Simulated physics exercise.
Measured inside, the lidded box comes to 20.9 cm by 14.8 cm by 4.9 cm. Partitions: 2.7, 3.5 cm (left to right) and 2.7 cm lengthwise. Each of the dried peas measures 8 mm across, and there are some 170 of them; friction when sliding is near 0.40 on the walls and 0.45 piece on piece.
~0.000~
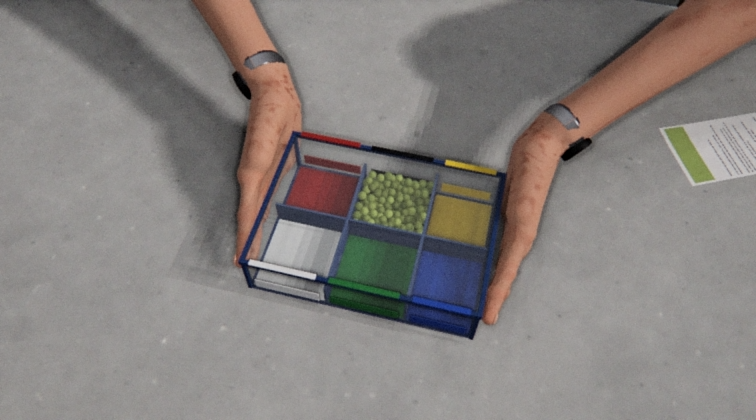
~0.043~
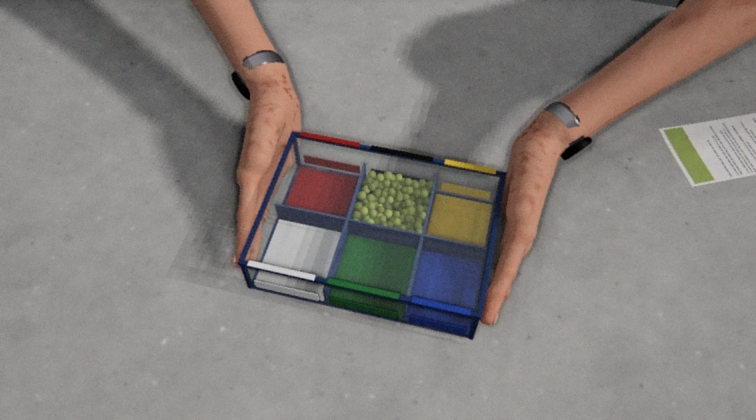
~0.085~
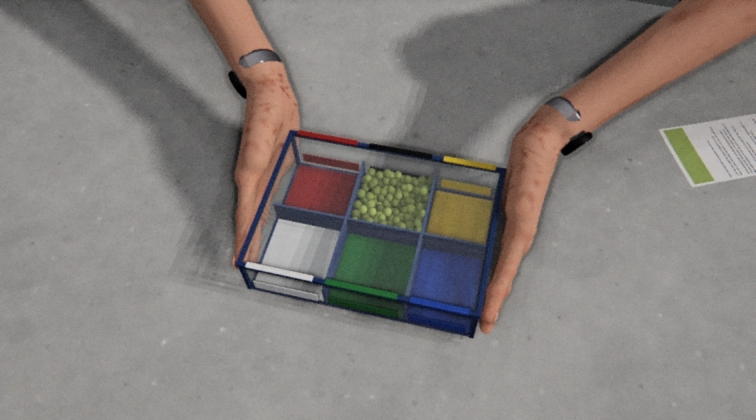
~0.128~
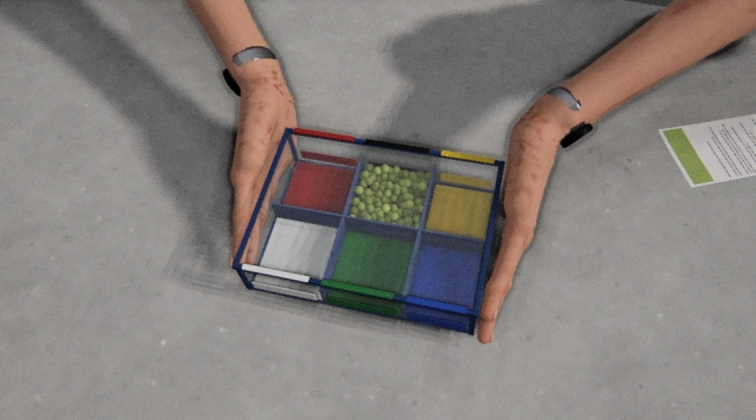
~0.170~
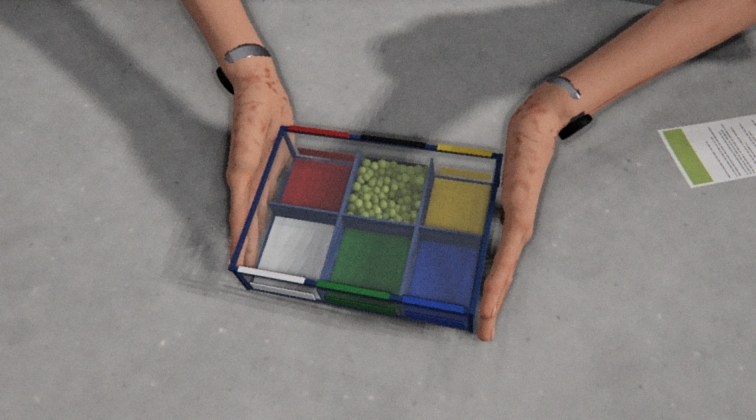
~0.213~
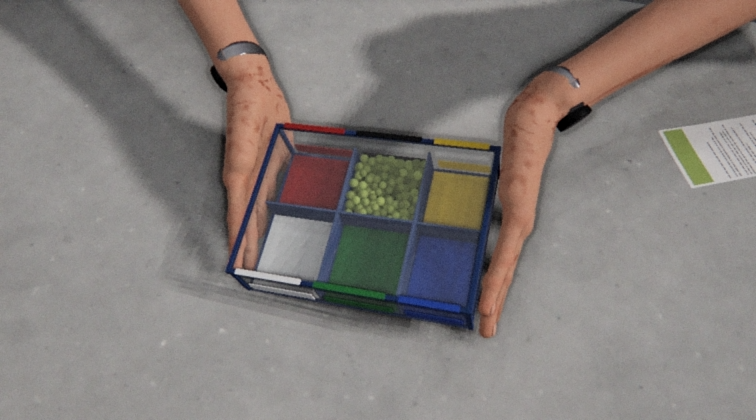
Two hands with grey wristbands grip the sides of a clear, blue-edged lidded box above a plain grey surface, seen from above by a still camera. Its six compartments show red, black and yellow at the back, white, green and blue in front, with green peas heaped over the black one and a printed card at right. The hands slowly tilt the box slightly toward the left front.
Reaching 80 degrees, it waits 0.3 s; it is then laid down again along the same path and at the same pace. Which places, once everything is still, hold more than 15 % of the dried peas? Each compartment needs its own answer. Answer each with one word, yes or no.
Red: No. Blue: No. Green: No. Yellow: No. White: Yes. Black: Yes.
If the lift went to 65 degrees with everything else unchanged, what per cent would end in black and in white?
With that change you'd see black at 70 % and white at 25 %.
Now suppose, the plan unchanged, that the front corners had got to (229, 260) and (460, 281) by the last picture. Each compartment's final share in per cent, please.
Red 45, blue 0, green 0, yellow 0, white 10, black 45.
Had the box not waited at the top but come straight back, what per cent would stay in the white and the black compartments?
In that case white 60, black 40.
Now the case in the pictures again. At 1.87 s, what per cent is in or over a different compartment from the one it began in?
Roughly 65 percent of it.
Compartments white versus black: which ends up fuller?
More ends up in the white one.
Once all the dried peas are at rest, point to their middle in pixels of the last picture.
Est. centre at rest: (303, 258) px.
Then, at 1.21 s, tilt 80 degrees; green 5 %, white 45 %, black 50 %.
After 1.87 s, tilt 42 degrees; white 65 %, black 35 %.
After 2.57 s, tilt 0 degrees; white 65 %, black 35 %.
In the end, at 3.1 s, red 0 %, blue 0 %, green 0 %, yellow 0 %, white 65 %, black 35 %.
